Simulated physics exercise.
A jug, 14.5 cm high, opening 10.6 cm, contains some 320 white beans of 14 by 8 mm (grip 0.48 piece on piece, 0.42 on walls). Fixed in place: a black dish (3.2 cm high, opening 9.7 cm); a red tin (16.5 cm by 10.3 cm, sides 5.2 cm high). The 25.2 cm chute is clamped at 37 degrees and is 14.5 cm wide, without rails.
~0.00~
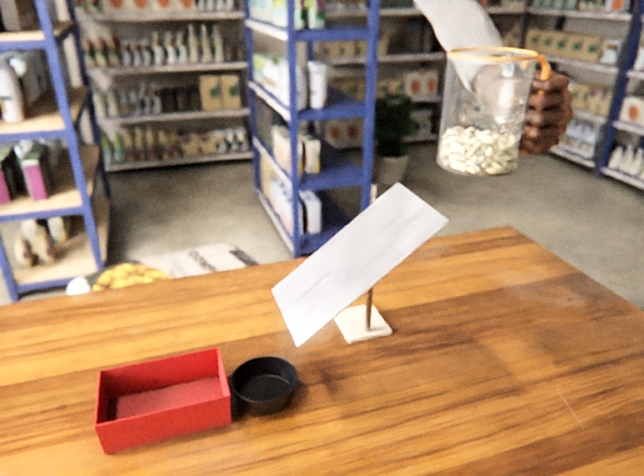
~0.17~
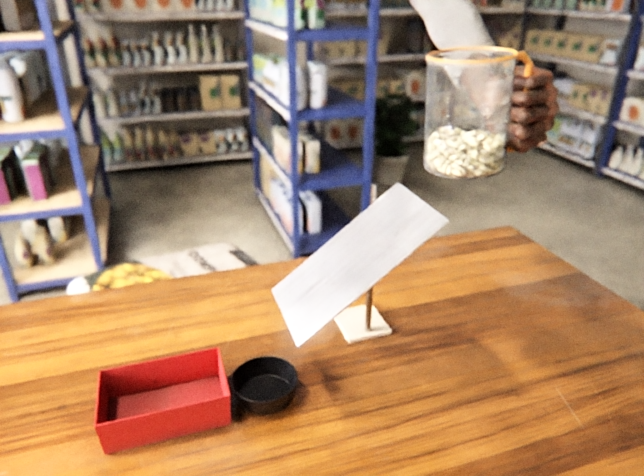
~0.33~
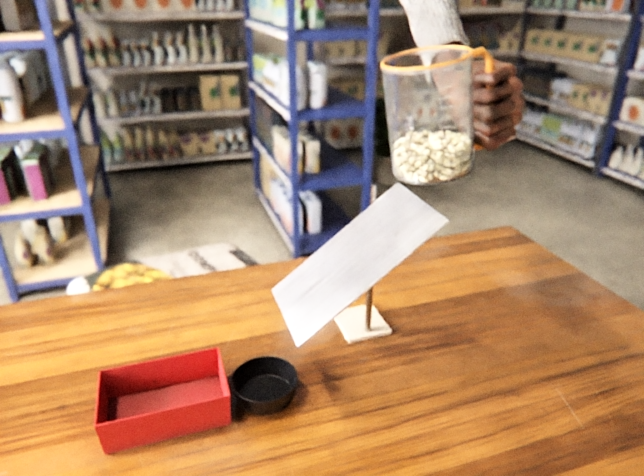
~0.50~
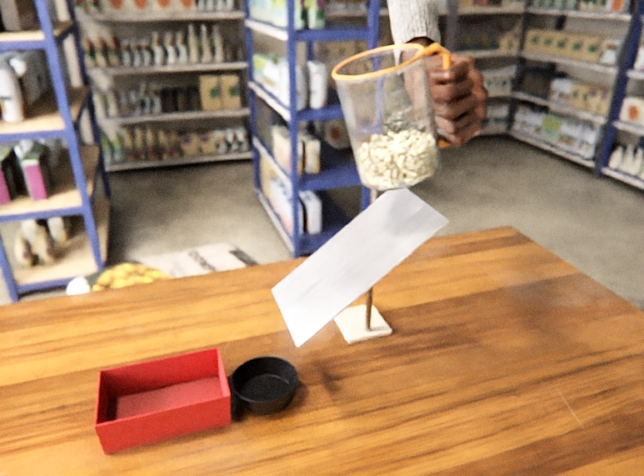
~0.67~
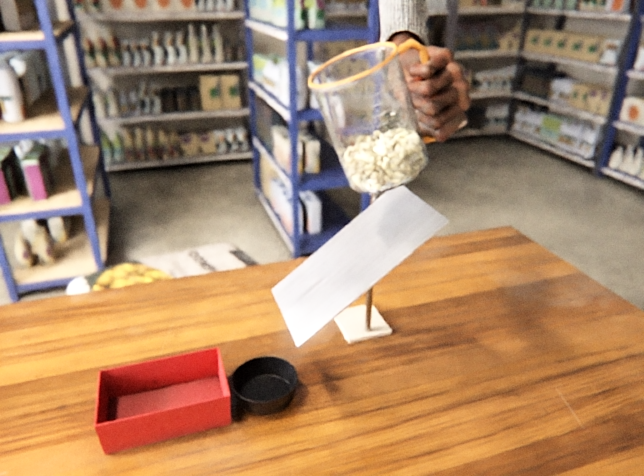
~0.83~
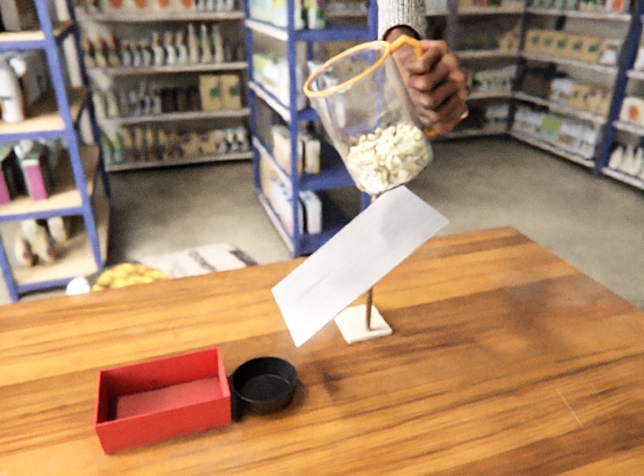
In a shop aisle lined with blue-framed shelves, seen from slightly above a wooden table by a still camera, a tilted white board stands on a small base. A red open tin and a round black dish sit at the left front, while a hand holds a clear, orange-rimmed jug of white beans at upper right. The hand carries the jug leftward above the board, tilting it steadily further left.
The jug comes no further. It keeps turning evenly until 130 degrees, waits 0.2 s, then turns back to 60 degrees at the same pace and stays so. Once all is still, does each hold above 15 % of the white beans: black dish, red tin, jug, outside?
In the black dish: Over; in the red tin: Over; in the jug: Under; outside everything: Over.
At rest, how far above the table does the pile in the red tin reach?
Roughly 2.0 cm.
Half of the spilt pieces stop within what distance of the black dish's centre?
Roughly 16 cm.
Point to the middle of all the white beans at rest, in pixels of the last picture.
Near (223, 400).
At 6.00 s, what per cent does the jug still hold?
Some 0 per cent of the load.
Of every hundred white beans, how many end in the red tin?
About 30 per cent.
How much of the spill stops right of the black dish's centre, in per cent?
Roughly 20 per cent.
Then, at 2.38 s, tilt 86 degrees; jug 100 %; middle of all pieces near (402, 132).
After 3.68 s, tilt 130 degrees; black dish 15 %, outside 20 %, red tin 15 %, slope 30 %, in the air 15 %; middle of all pieces near (244, 352).
Then, at 4.87 s, tilt 94 degrees; black dish 25 %, outside 45 %, red tin 30 %; middle of all pieces near (197, 409).
After 6.00 s, tilt 60 degrees; black dish 25 %, outside 45 %, red tin 30 %; middle of all pieces near (197, 409).
In the end, at 6.3 s, black dish 25 %, outside 45 %, red tin 30 %, jug 0 %, slope 0 %.
